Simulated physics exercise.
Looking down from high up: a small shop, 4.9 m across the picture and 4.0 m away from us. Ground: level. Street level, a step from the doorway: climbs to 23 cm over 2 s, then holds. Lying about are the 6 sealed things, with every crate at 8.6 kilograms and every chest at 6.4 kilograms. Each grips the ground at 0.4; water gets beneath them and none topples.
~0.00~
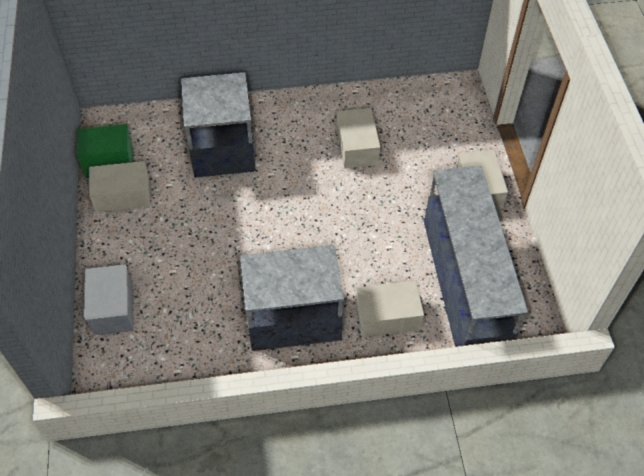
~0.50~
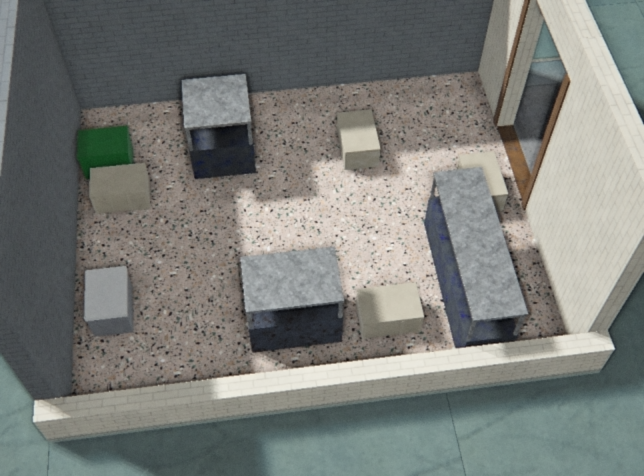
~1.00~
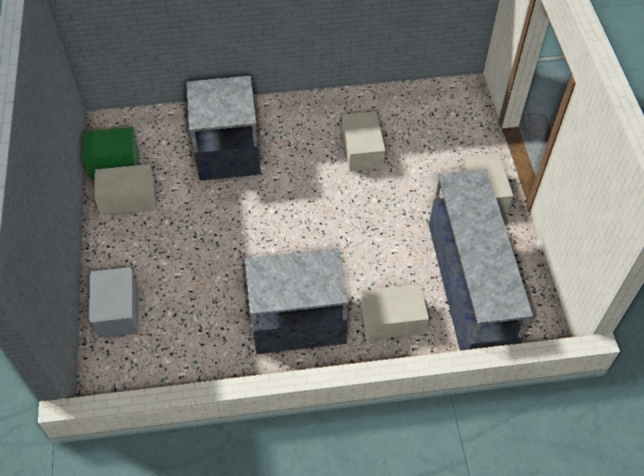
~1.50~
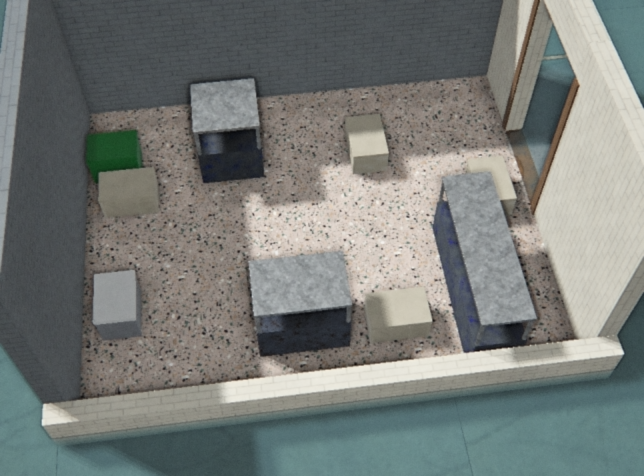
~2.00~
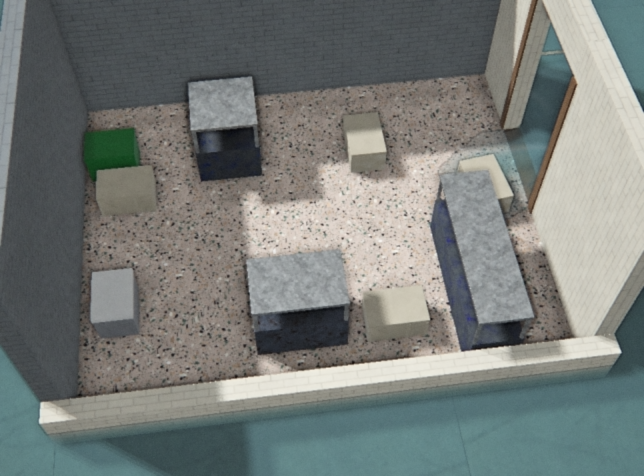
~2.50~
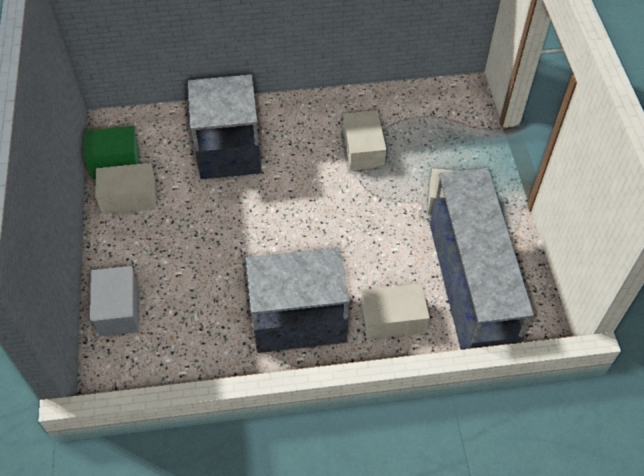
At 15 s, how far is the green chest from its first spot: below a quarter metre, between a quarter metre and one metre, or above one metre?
Between a quarter metre and one metre.
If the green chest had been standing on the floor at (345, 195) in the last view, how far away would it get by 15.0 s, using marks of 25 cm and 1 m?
It travels far.
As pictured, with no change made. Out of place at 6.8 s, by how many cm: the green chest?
It is about 20 cm out of place by then.
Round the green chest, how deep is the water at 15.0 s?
About 17 cm.
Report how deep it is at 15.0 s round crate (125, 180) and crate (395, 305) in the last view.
About 16 and 12 cm.
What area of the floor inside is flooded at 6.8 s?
Some 16 m2 of it.
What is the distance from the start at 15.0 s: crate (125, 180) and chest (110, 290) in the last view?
They've ended up 40 cm and 140 cm away, in that order.
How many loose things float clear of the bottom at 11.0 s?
The count is 6.
After 3.5 s the green chest is near (109, 141), 0.0 m from its start, aground; 0 afloat.
After 6.8 s the green chest is near (130, 135), 0.2 m from its start, afloat; 5 afloat.
After 11.0 s the green chest is near (148, 120), 0.5 m from its start, afloat; 6 afloat.
After 15.0 s the green chest is near (108, 103), 0.4 m from its start, afloat; 6 afloat.
